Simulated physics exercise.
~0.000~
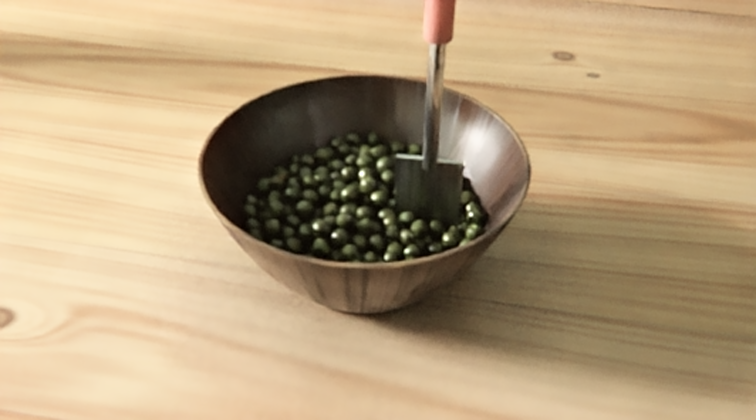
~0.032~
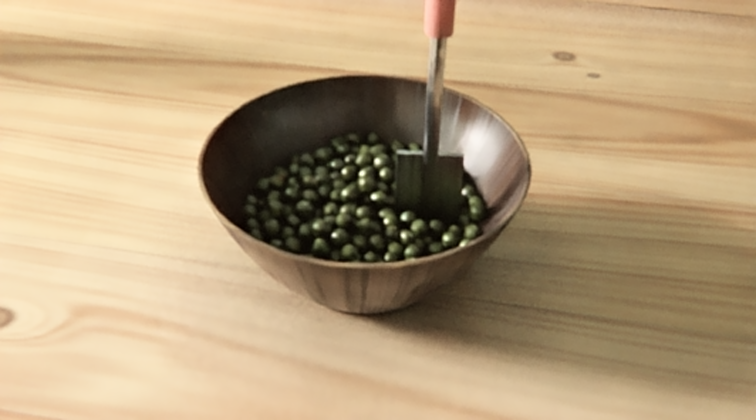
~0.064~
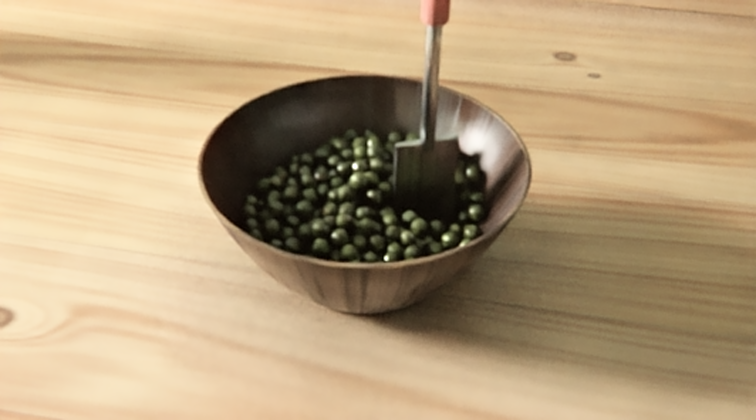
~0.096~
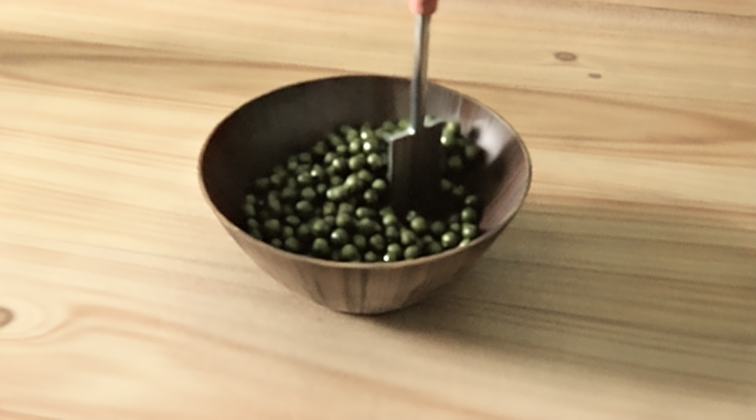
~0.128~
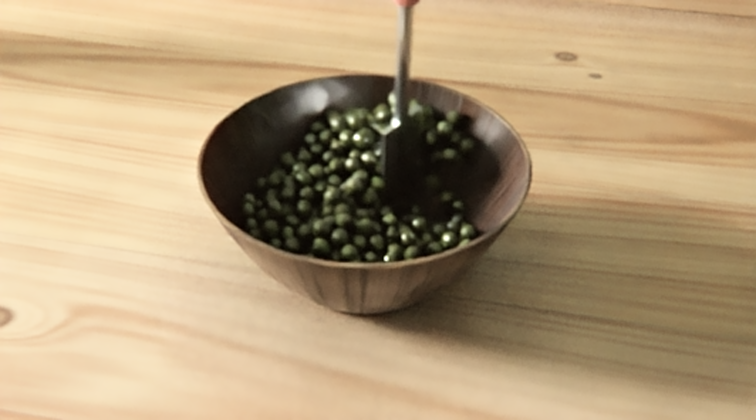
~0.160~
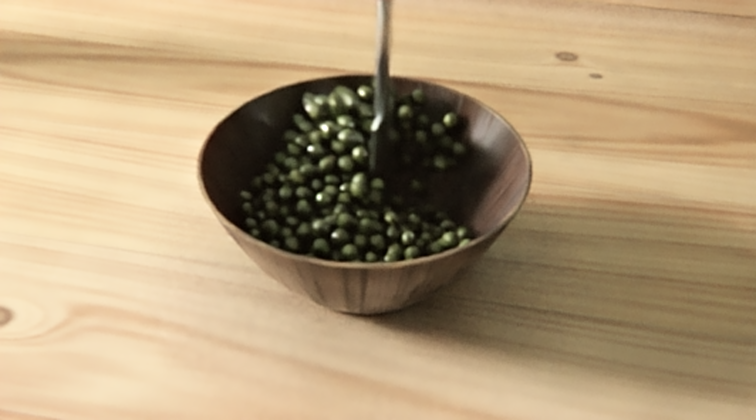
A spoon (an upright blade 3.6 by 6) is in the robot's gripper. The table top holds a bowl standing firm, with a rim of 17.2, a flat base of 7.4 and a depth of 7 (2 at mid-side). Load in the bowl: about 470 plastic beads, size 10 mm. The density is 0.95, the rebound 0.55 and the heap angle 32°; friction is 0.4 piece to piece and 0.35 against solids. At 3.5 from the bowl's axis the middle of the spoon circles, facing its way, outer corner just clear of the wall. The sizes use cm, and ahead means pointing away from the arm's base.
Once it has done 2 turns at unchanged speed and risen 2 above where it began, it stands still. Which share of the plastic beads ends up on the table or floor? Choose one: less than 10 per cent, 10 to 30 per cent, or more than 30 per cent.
The share is less than 10 per cent.
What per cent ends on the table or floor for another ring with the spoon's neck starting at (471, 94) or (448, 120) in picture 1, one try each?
First try about 0 per cent, second try about 5 per cent.
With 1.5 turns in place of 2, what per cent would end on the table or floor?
I'd expect around 0 per cent.
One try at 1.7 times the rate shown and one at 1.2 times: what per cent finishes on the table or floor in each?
Around 20 percent for the first try and 10 percent for the second.
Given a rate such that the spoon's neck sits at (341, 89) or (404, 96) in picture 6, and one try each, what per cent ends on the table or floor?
Near 15 per cent for the first, near 0 per cent for the second.
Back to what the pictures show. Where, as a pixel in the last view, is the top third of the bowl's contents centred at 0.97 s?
Near (322, 214).
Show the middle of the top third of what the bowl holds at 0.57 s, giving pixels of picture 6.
Somewhere around (446, 204) in the last view.
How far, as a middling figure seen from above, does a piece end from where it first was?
Reading: Around 6 cm.
After 0.57 s, 334° round, highest piece 8 above the table; 459 in the bowl, 11 on the table or floor, 2 in flight or on the tool.
After 0.97 s, 223° round, highest piece 7 above the table; 459 in the bowl, 13 on the table or floor.
After 1.38 s, 0° round, highest piece 6 above the table; 455 in the bowl, 17 on the table or floor.
After 2.08 s, 0° round, highest piece 6 above the table; 455 in the bowl, 17 on the table or floor.
At rest, 455 in the bowl, 17 on the table or floor. That is 4 % on the table or floor.
